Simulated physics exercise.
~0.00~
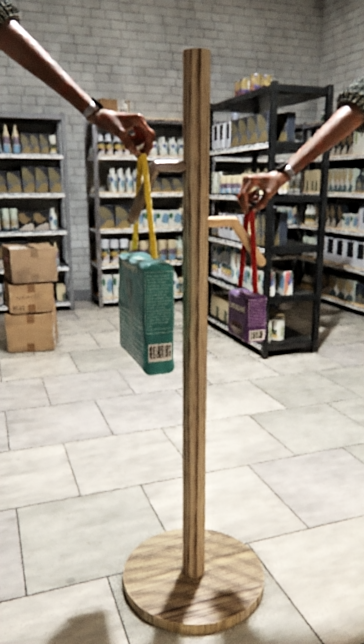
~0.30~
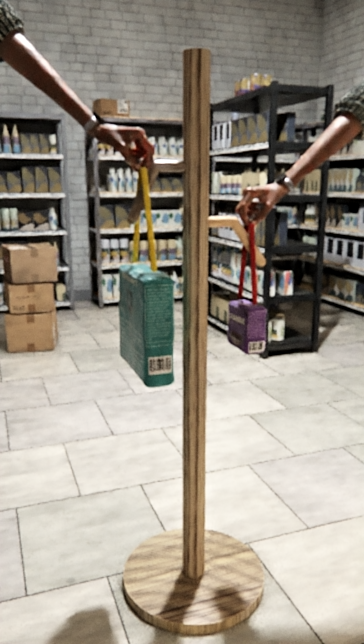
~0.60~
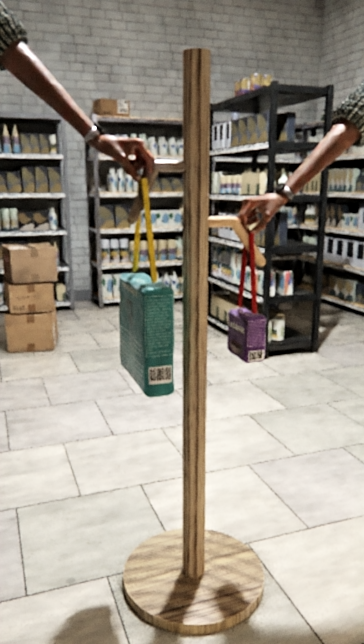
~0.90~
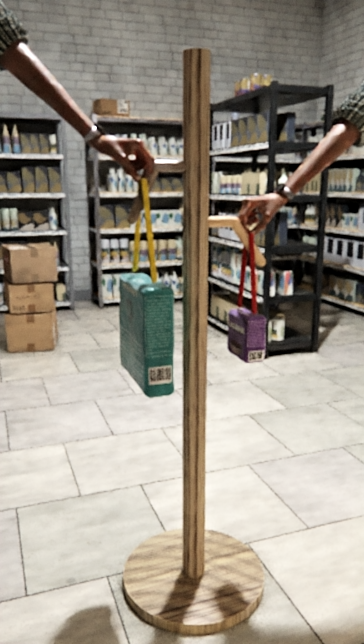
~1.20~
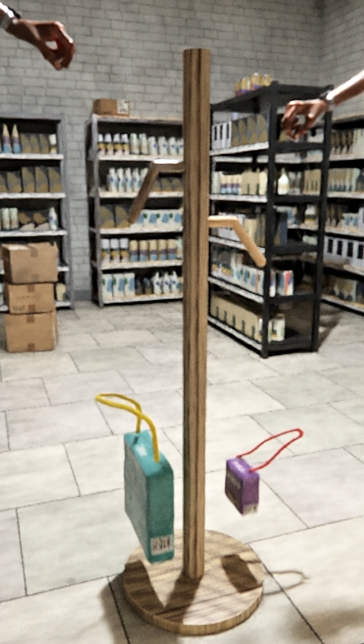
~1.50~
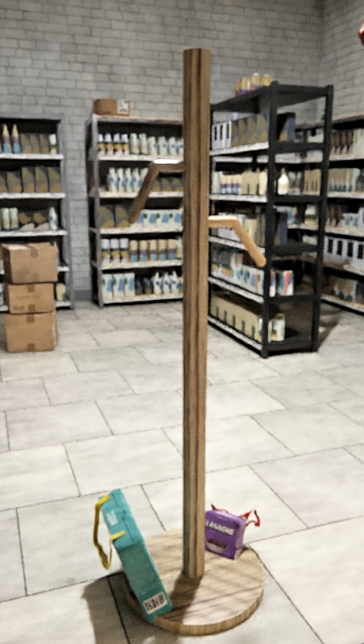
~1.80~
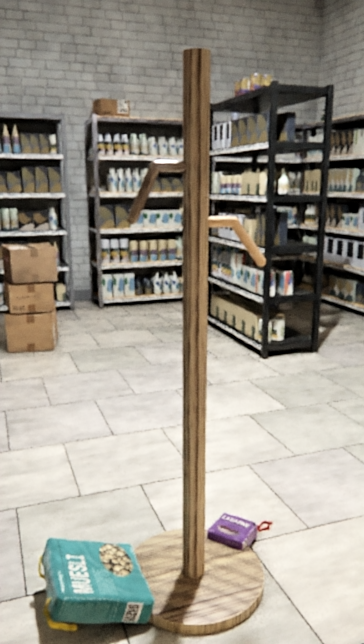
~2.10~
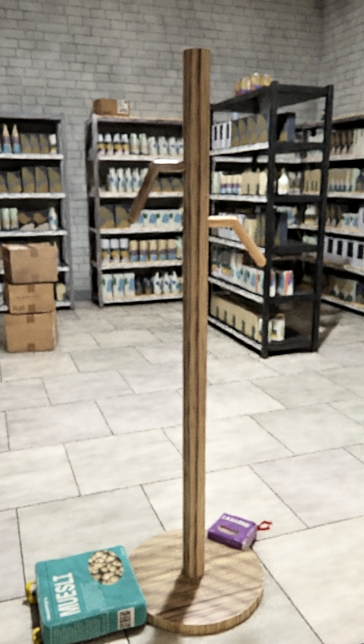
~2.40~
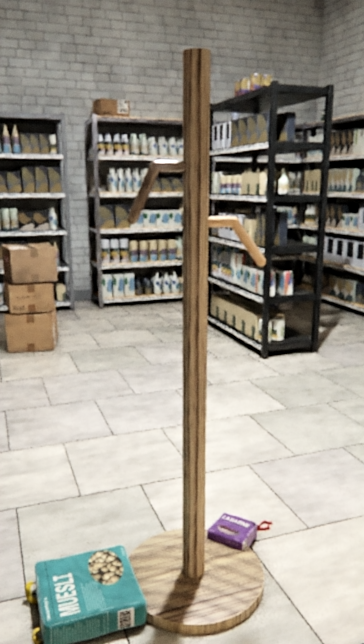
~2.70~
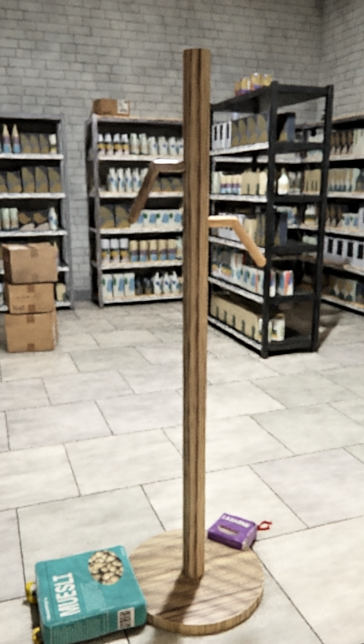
Two hands lowering a turquoise bag and a purple pouch beside a wooden post, letting go, and both dropping and tipping over.
